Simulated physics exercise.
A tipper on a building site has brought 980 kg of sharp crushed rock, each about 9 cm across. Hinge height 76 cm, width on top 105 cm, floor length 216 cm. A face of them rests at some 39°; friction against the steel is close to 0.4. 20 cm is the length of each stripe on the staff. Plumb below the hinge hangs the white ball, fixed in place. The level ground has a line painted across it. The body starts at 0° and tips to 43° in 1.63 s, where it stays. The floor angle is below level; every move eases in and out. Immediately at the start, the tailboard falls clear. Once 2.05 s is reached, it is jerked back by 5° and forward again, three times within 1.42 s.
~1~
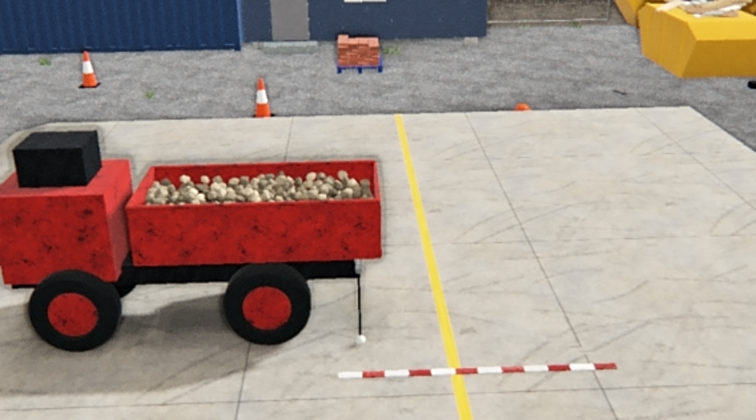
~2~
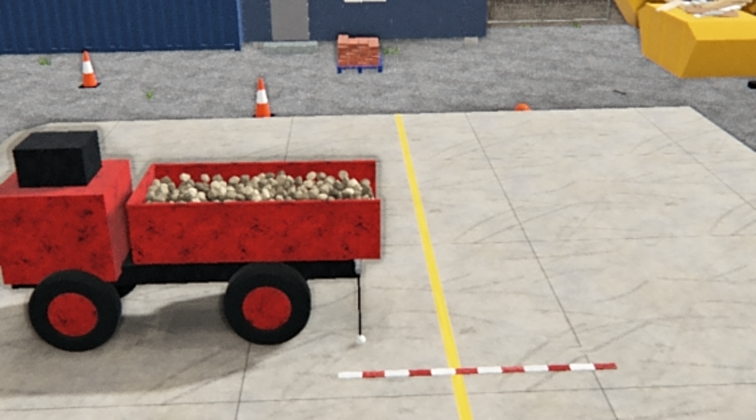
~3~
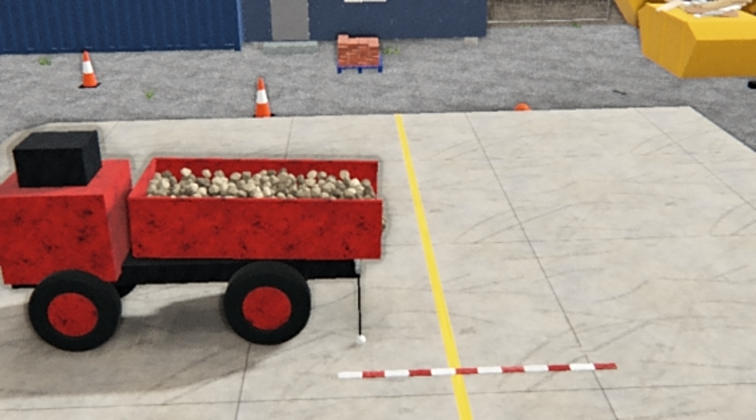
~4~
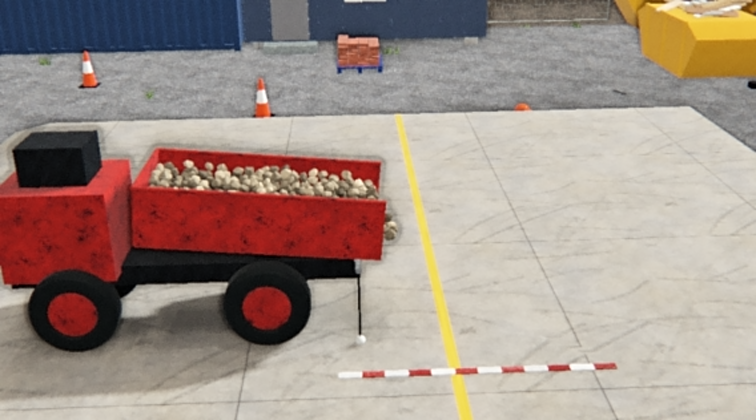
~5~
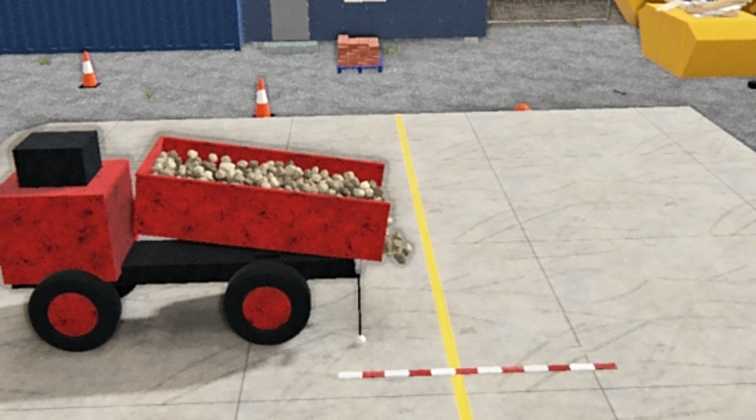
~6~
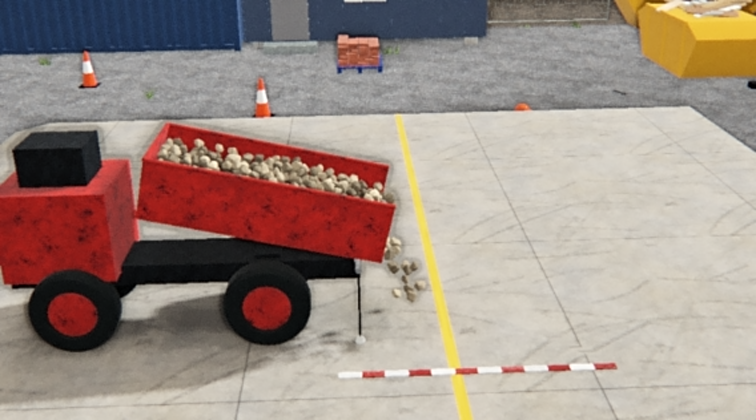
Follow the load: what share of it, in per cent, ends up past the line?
I would say roughly 55 per cent.
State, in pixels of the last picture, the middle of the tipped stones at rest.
The tipped stones centre close to (451, 301).
A little later the floor is at 36°; 82 % in the body, 17 % short of the line, 1 % past the line; the foremost stones are at (451, 298).
Then the floor is at 43°; 40 % in the body, 47 % short of the line, 12 % past the line; the foremost stones are at (495, 297).
Later still the floor is at 43°; 0 % in the body, 43 % short of the line, 57 % past the line; the foremost stones are at (602, 312).
In the end the floor is at 43°; 0 % in the body, 43 % short of the line, 57 % past the line; the foremost stones are at (602, 312).
